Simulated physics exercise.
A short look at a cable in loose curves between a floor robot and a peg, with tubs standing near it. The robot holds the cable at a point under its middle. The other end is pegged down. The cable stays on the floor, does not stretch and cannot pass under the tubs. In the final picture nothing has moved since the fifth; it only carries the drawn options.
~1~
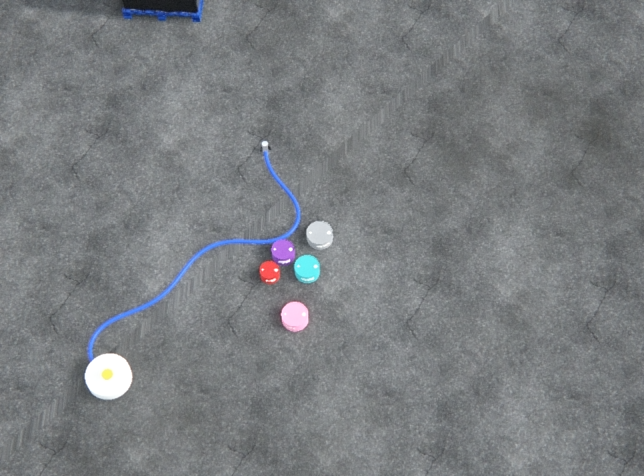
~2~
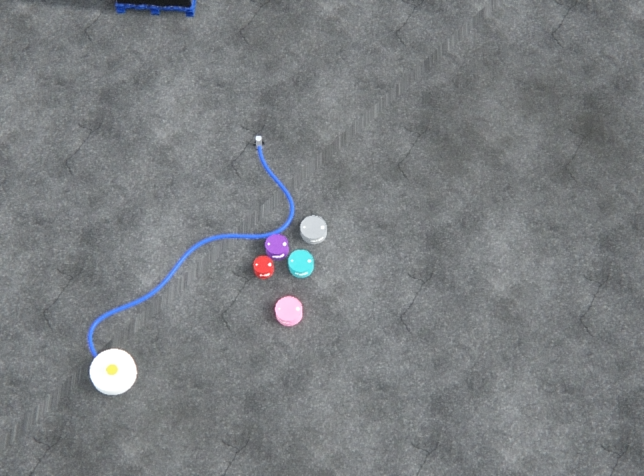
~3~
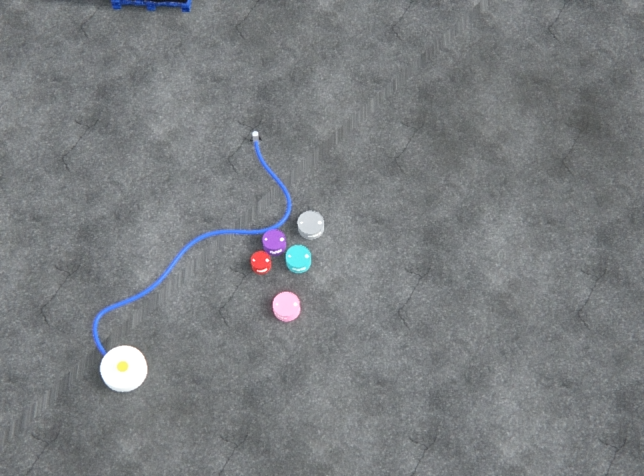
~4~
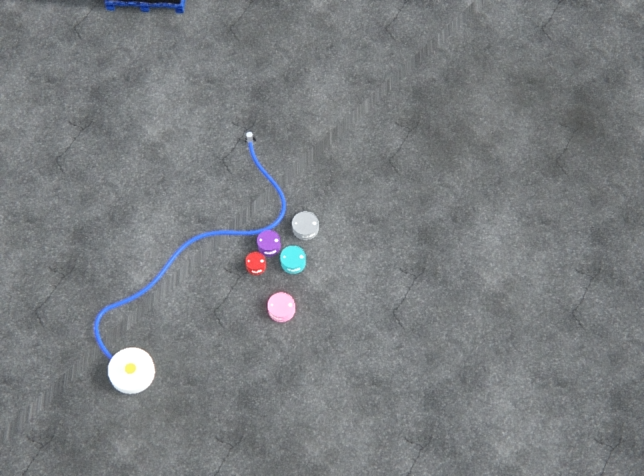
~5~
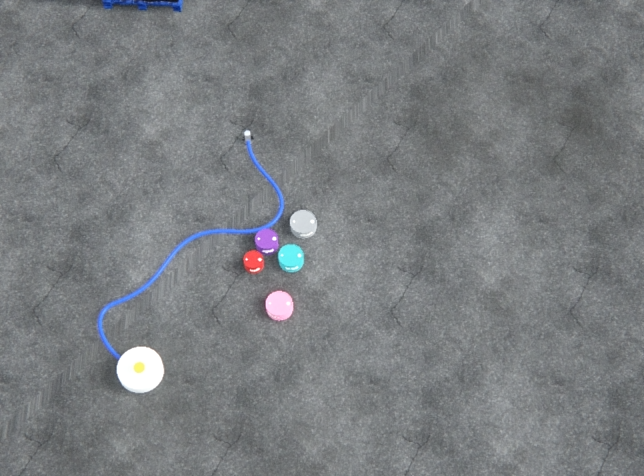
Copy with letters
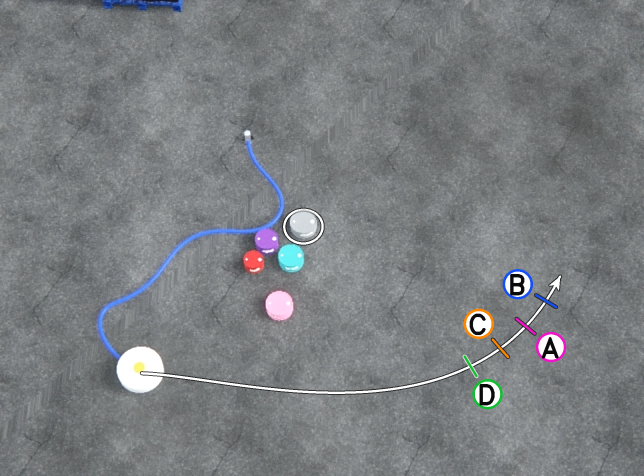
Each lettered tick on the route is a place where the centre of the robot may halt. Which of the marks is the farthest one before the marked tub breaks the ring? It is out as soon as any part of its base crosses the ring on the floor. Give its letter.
Stop at A.
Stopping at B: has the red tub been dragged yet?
Yes.
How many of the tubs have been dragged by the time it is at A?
Four.
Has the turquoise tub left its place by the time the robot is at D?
By then, no.
On the marked copy, A at (526, 326); B at (546, 301); C at (500, 348); D at (471, 366); the ring at (303, 227); the route from (142, 373) via (384, 390) to (560, 276).
Taking A. A third of the way, robot (283, 387); grey tub (303, 224).
Two thirds of the way, robot (426, 380); grey tub (303, 224).
When it is over, robot (527, 323); turquoise tub (312, 247); purple tub (281, 232); red tub (290, 249); grey tub (303, 224); pink tub (324, 267); the grey tub is still in its ring.
As for the rest, B drags the ringed tub to (311, 220); C is safe but short; D is safe but short.
